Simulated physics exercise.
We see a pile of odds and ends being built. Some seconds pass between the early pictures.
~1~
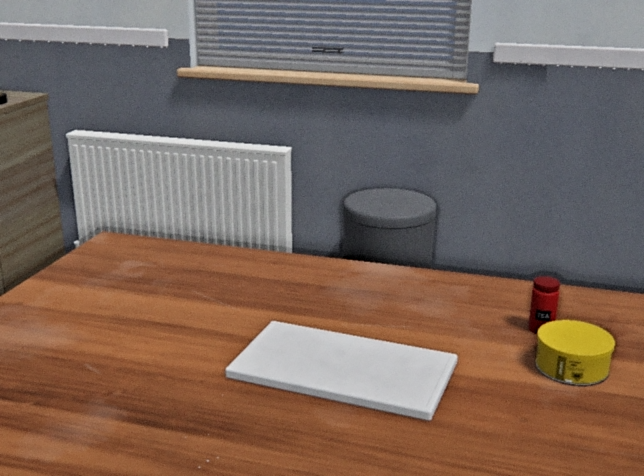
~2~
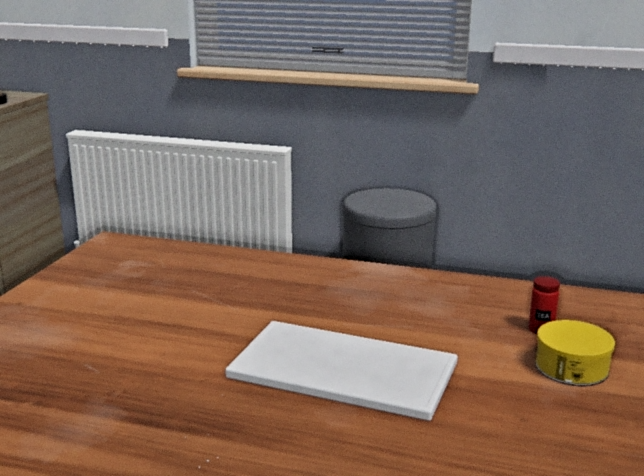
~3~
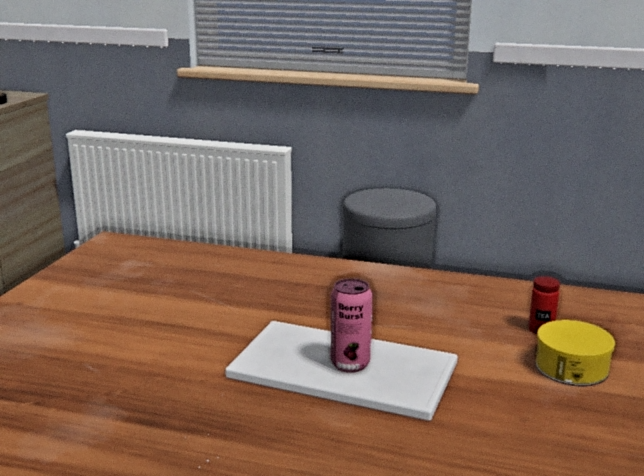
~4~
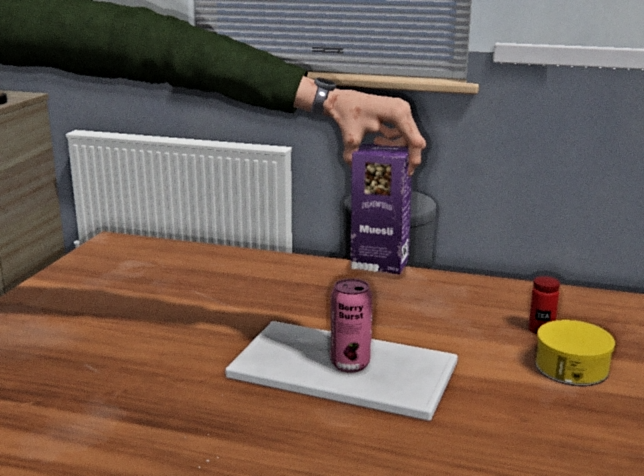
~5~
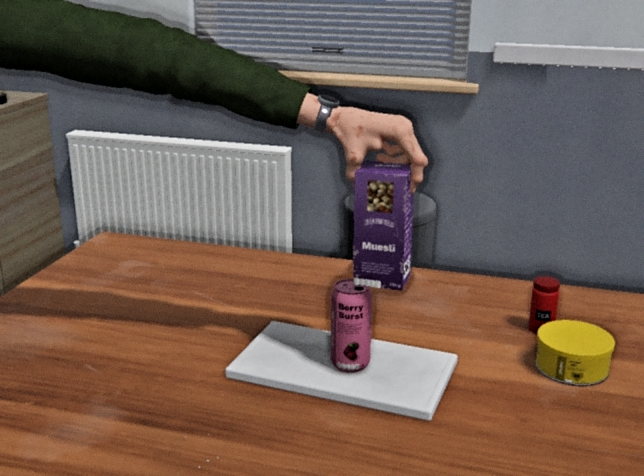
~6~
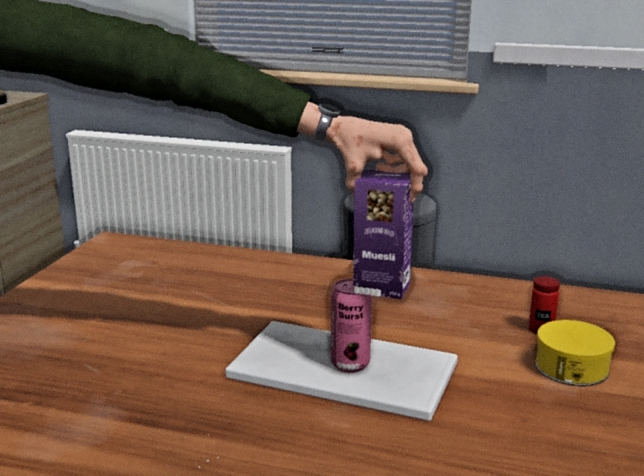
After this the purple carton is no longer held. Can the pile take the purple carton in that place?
Outcome: The pile comes apart.
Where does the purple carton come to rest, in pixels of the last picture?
At about (459, 362).
Then, 0.40 s later than the last frame, purple carton now fallen.
Then, 0.50 s later than the last frame, things are still on the move.
Then, 1.00 s later than the last frame, nothing new.
When it is over, fallen, purple carton; the other 4 as before. End places, in pixels of the last picture, purple carton near (459, 362). The pile gives way.
